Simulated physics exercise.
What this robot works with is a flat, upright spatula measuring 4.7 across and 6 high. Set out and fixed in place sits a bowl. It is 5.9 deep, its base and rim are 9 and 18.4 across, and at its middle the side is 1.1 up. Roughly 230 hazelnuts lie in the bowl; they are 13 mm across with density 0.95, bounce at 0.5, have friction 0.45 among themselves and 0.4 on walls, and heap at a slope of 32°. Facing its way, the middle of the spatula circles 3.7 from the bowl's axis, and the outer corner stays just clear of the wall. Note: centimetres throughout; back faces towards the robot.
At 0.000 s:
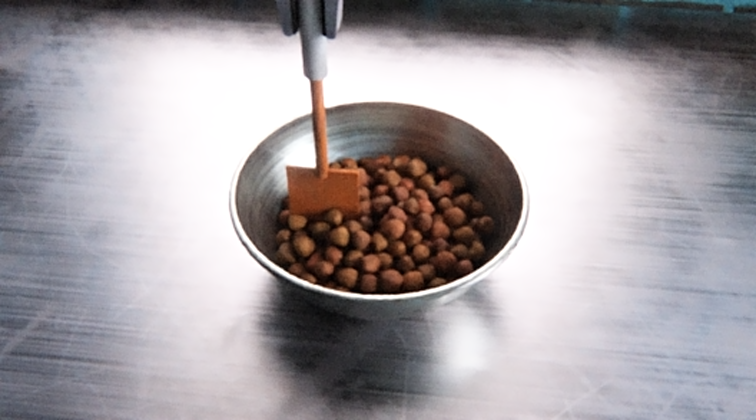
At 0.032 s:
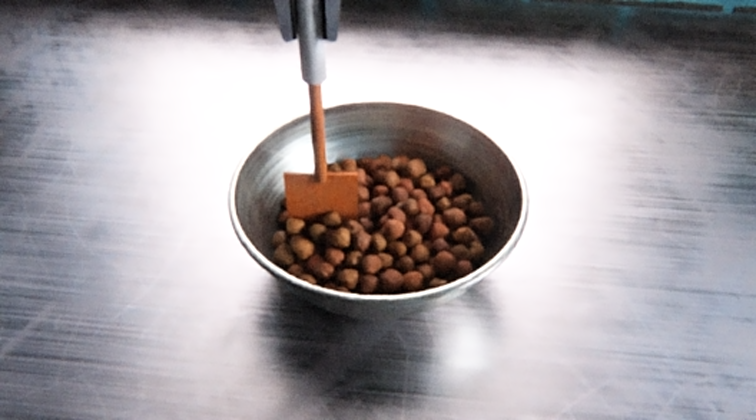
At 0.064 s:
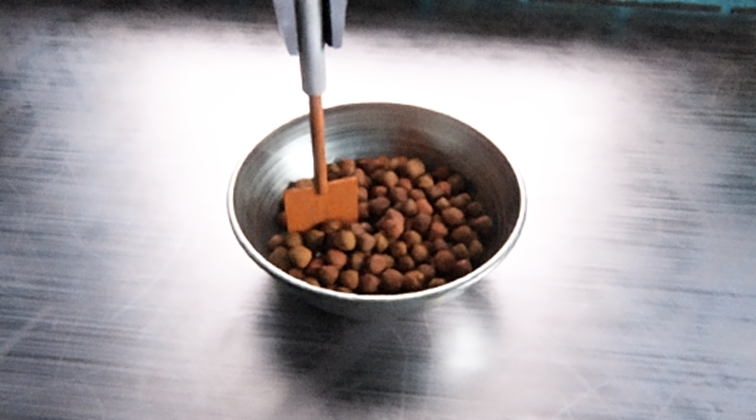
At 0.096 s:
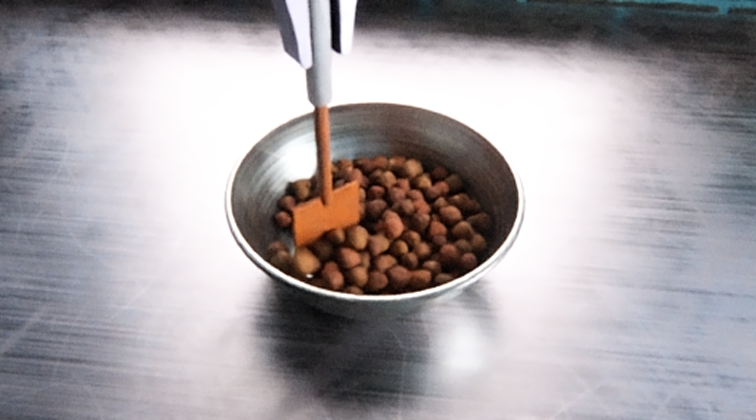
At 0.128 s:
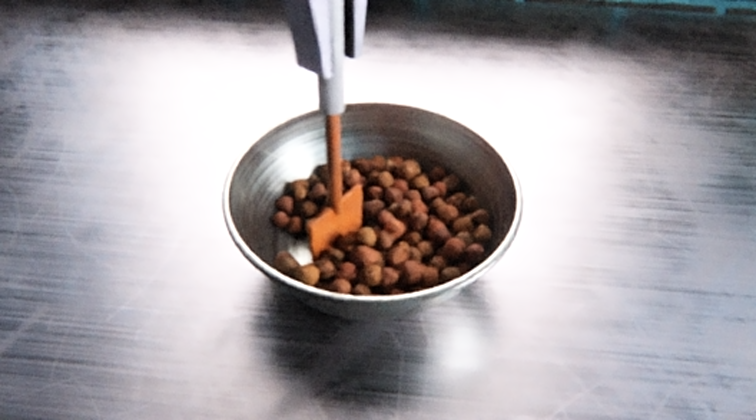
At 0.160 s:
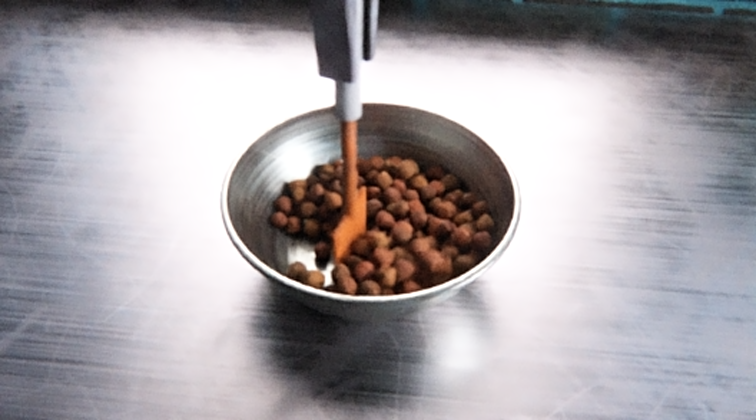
The video shows a gripper holding an orange spatula upright in a metal bowl of round brown nuts; the spatula lowers slightly, then sweeps toward the front and right while turning edge-on, pushing nuts aside and exposing bare metal.
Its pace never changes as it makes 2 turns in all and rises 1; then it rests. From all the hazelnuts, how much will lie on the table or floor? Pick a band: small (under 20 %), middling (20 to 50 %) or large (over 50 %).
Small.
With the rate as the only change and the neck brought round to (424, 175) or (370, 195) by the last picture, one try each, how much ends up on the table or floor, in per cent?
Some 45 and 20 per cent respectively.
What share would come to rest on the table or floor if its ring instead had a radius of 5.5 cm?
Then about 10 %.
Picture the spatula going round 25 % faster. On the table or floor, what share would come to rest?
Then roughly 20 %.
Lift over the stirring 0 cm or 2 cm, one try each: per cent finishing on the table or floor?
Try one: Around 15 %; try two: Around 5 %.
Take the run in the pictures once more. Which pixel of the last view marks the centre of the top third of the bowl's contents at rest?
(320, 242).
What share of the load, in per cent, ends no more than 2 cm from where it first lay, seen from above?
5 %.
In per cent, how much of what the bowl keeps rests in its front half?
Close to 60 in a hundred.
By 0.63 s, 329° round, highest piece 7 above the table; 211 in the bowl, 18 on the table or floor, 2 in flight or on the tool.
By 1.10 s, 222° round, highest piece 7 above the table; 204 in the bowl, 27 on the table or floor.
By 1.53 s, 0° round, highest piece 6 above the table; 204 in the bowl, 27 on the table or floor.
By 2.23 s, 0° round, highest piece 6 above the table; 204 in the bowl, 27 on the table or floor.
Final count, 204 in the bowl, 27 on the table or floor. That is 12 % on the table or floor.
